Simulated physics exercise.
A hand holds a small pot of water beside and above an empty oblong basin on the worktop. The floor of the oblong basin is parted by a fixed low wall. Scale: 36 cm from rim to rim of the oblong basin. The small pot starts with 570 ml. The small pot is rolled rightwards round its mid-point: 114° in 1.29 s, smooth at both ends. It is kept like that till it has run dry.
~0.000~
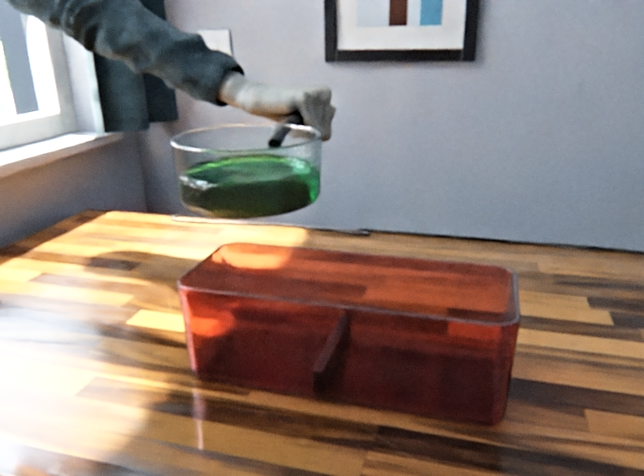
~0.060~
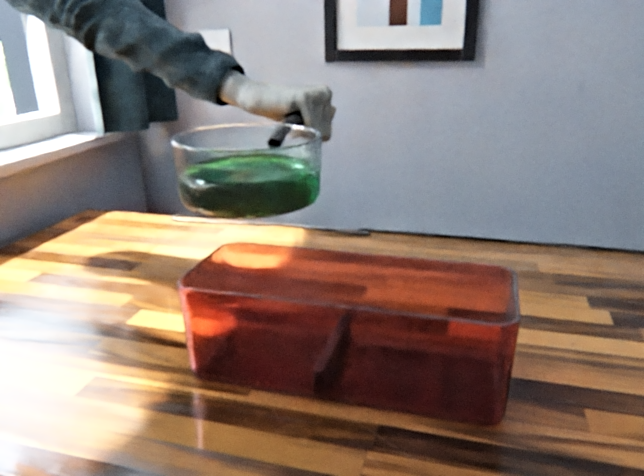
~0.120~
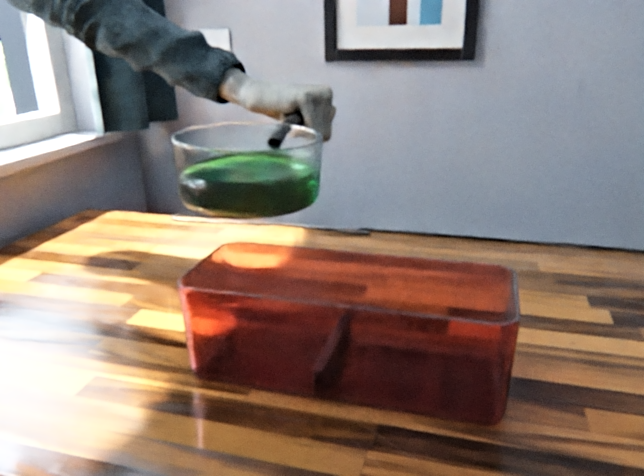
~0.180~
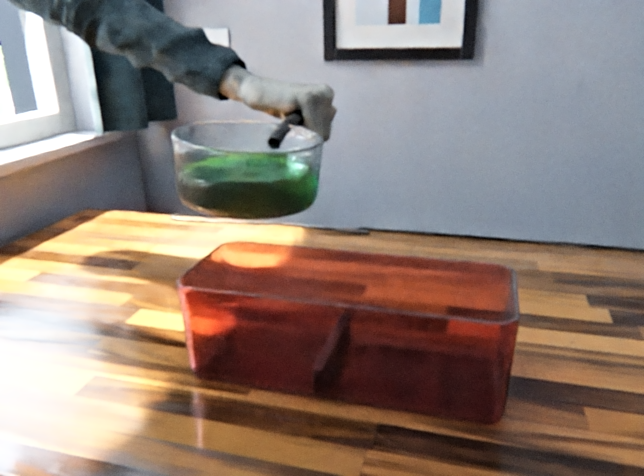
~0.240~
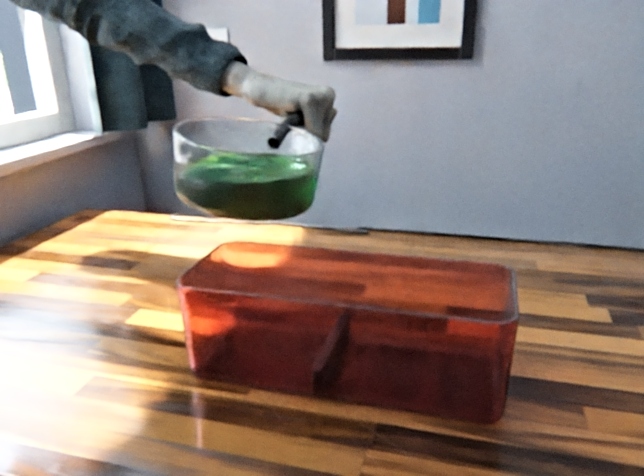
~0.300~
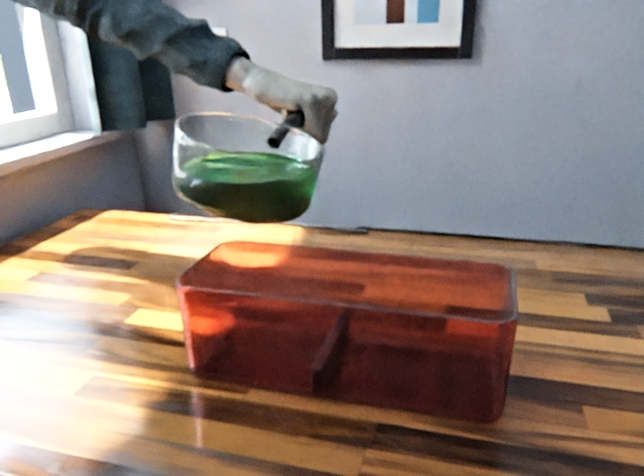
On a sunlit wooden worktop by a window, a gloved hand holds a clear round pot of green liquid above a red, see-through oblong basin with a divider inside. The pot stays almost level at first, then tilts slightly rightwards, its right rim dipping while the green liquid shifts gently inside.
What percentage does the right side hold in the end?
Roughly 68 per cent is past the wall.
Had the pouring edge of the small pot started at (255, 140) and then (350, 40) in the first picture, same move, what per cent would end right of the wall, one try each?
In turn about 5 and 90 per cent.
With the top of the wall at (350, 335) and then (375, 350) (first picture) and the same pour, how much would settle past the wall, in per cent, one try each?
In turn about 50 and 25 per cent.
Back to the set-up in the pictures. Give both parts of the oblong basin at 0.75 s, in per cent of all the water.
Left about 0, right about 16.
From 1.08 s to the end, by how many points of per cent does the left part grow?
About 12 per cent.
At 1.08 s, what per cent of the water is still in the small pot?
Near 7 in a hundred.
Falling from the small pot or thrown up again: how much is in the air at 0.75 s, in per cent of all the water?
About 30 per cent.
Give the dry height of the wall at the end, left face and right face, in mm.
Left about 24 mm, right about 16 mm.
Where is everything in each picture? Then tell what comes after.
In the first picture, it leans 0°; its right rim is at (317, 140); the water meets the walls at (191, 165) and (316, 171); the oblong basin's rim runs from (202, 263) to (517, 296); the wall's top is at (333, 341).
In the second picture, it leans 1°; its right rim is at (317, 141); the water meets the walls at (191, 164) and (316, 172).
In the third picture, it leans 2°; its right rim is at (318, 143); the water meets the walls at (191, 163) and (317, 172).
In the fourth picture, it leans 5°; its right rim is at (319, 146); the water meets the walls at (189, 163) and (316, 171).
In the fifth picture, it leans 9°; its right rim is at (320, 152); the water meets the walls at (188, 162) and (315, 172).
In the sixth picture, it leans 15°; its right rim is at (320, 158); the water meets the walls at (187, 160) and (315, 171).
Then, 0.75 s in, the tilt is 71° and 54 per cent is still to pour, 0 is left of the wall and 17 right of it.
Then, 1.08 s in, the tilt is 106° and 7 per cent is still to pour, 19 is left of the wall and 68 right of it.
Then, 1.42 s in, the tilt is 114° and 0 per cent is still to pour, 31 is left of the wall and 69 right of it.
Then, 1.79 s in, the tilt is 114° and 0 per cent is still to pour, 32 is left of the wall and 68 right of it.
Finally, 32 per cent lies left of the wall, 68 right of it and 0 outside.
